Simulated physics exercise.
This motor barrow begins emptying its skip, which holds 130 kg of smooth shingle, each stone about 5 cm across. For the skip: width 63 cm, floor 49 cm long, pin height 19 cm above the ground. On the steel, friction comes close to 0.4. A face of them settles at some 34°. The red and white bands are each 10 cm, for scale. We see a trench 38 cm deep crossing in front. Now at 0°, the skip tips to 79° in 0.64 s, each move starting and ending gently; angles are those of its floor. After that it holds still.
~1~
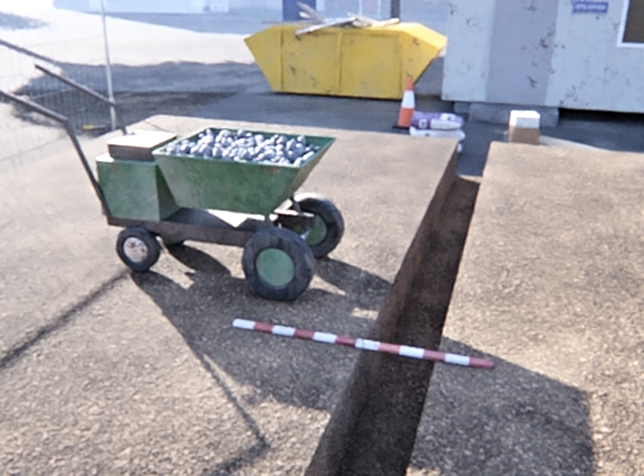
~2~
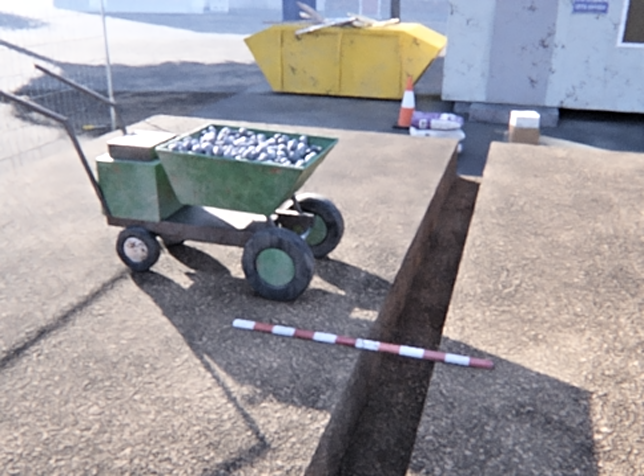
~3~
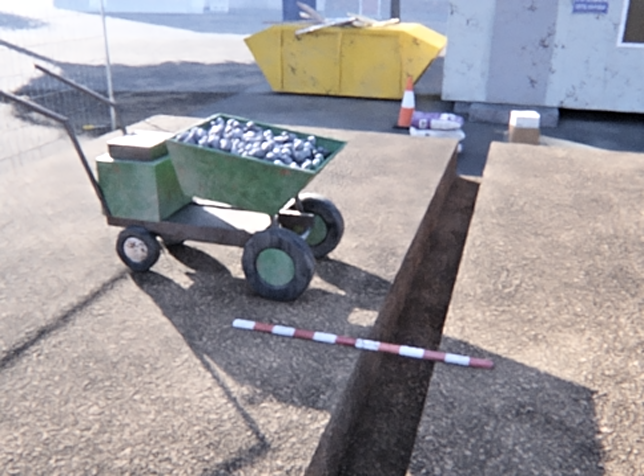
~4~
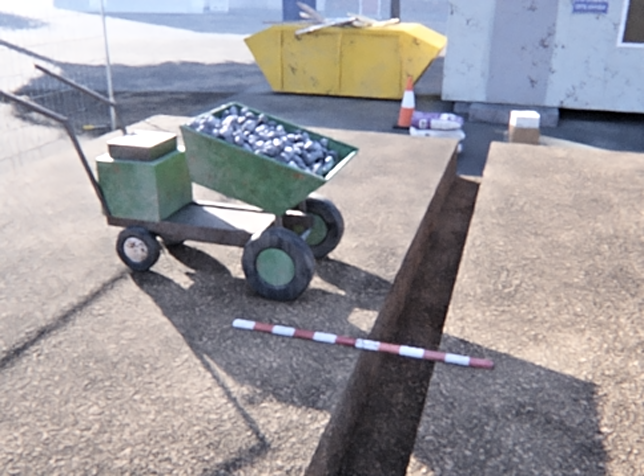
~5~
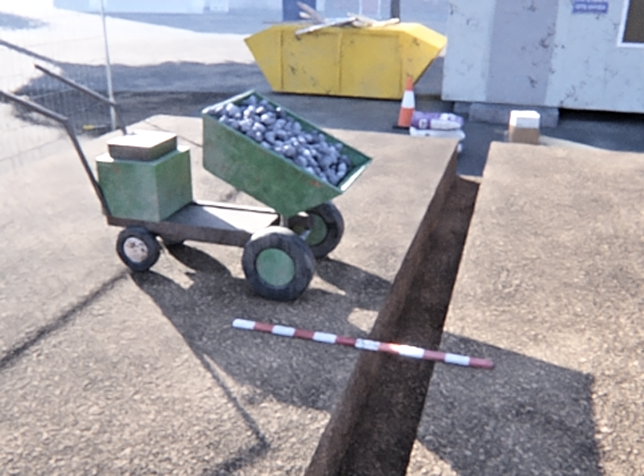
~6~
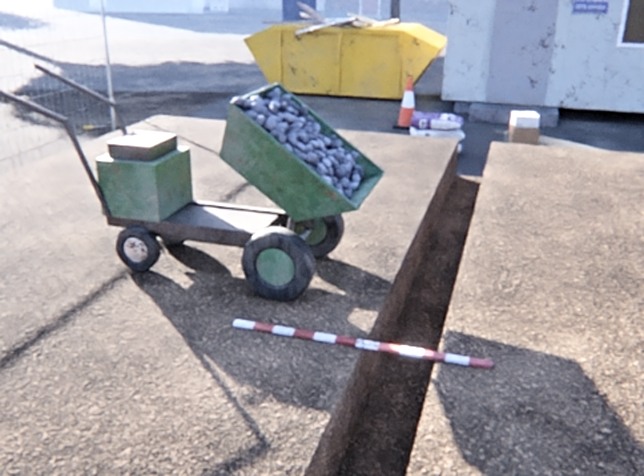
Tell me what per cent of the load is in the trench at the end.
Some 65 per cent.
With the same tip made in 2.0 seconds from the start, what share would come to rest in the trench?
About 90%.
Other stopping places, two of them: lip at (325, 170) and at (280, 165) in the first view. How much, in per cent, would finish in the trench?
Close to 35 percent in the first case, 85 percent in the second.
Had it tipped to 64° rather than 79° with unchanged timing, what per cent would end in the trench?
It would be close to 65 percent.
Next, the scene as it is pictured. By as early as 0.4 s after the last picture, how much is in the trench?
Some 40 per cent.
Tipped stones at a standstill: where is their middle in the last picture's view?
Middle at around (435, 339), I'd say.
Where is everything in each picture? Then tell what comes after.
Lip at (299, 168), floor tilted 0°, highest stones at (239, 141), in the first picture.
The skip is at 2°, its lip at (303, 169); the top of the load is at (220, 135), in the second picture.
Lip at (313, 174), floor tilted 7°, highest stones at (224, 128), in the third picture.
The skip is at 15°, its lip at (327, 181); the top of the load is at (234, 118), in the fourth picture.
Lip at (342, 193), floor tilted 25°, highest stones at (252, 107), in the fifth picture.
Lip at (357, 209), floor tilted 36°, highest stones at (270, 101), in the sixth picture.
Then, 0.2 s after the last picture the floor is at 67°, 100 % in the skip; the foremost stones are at (387, 231).
Then, 0.4 s after the last picture the floor is at 79°, 43 % in the skip, 41 % in the trench, 16 % past the trench; the foremost stones are at (484, 302).
Then, 0.8 s after the last picture the floor is at 79°, 2 % in the skip, 62 % in the trench, 35 % past the trench; the foremost stones are past the picture's edge.
Then, 2.7 s after the last picture the floor is at 79°, 0 % in the skip, 65 % in the trench, 35 % past the trench; the foremost stones are past the picture's edge.
